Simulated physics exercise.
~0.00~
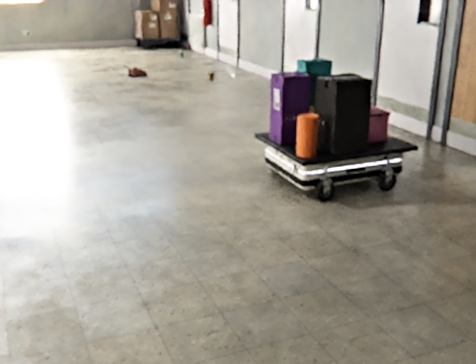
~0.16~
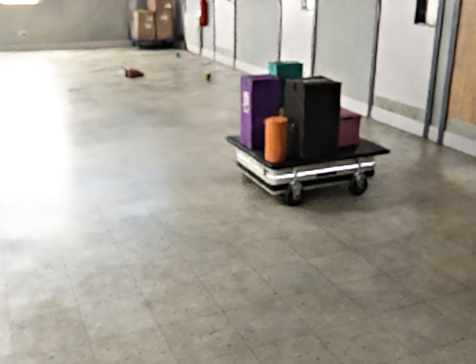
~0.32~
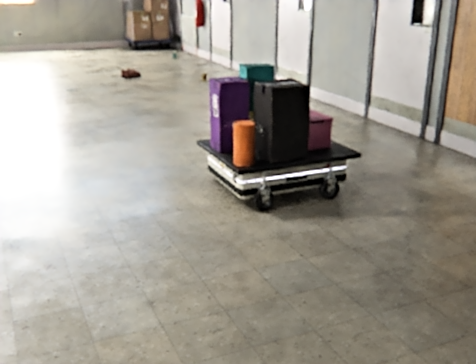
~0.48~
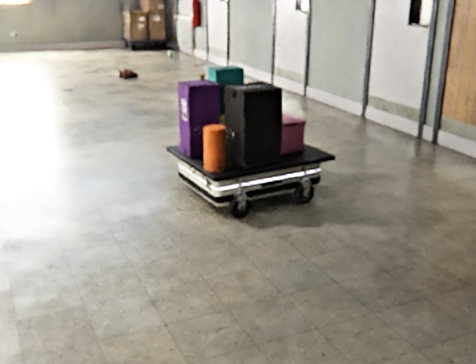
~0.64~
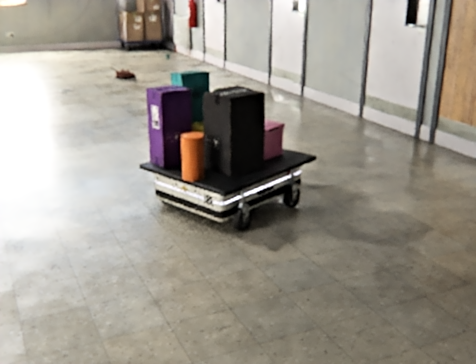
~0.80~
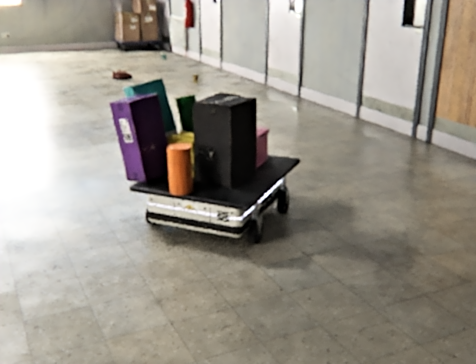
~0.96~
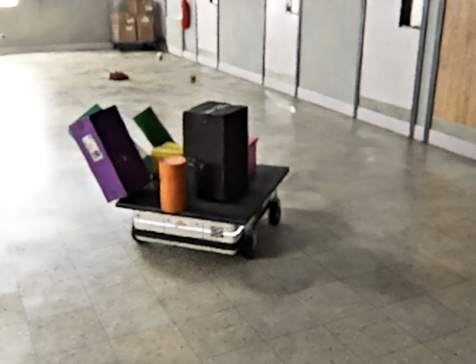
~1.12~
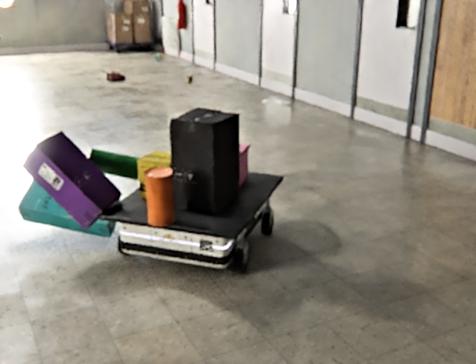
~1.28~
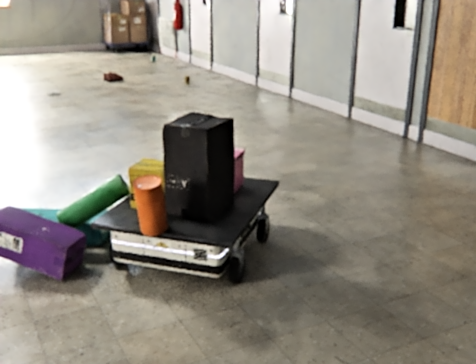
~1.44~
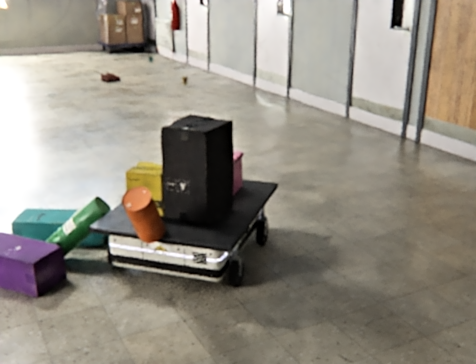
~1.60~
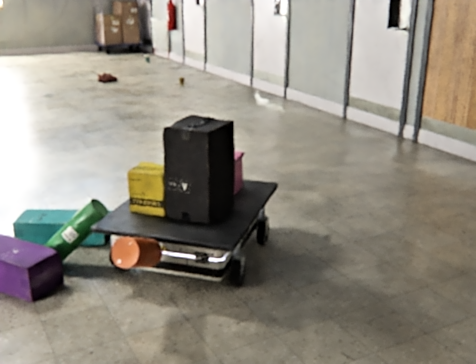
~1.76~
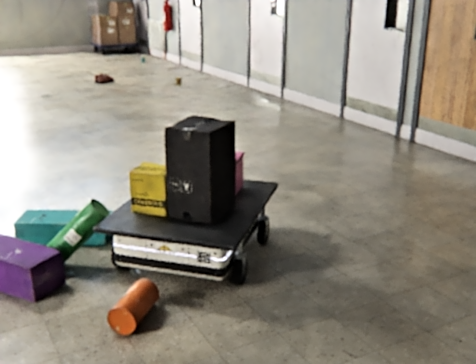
A loaded flat cart rolls forward, turns and stops as two boxes and two canisters fall off.
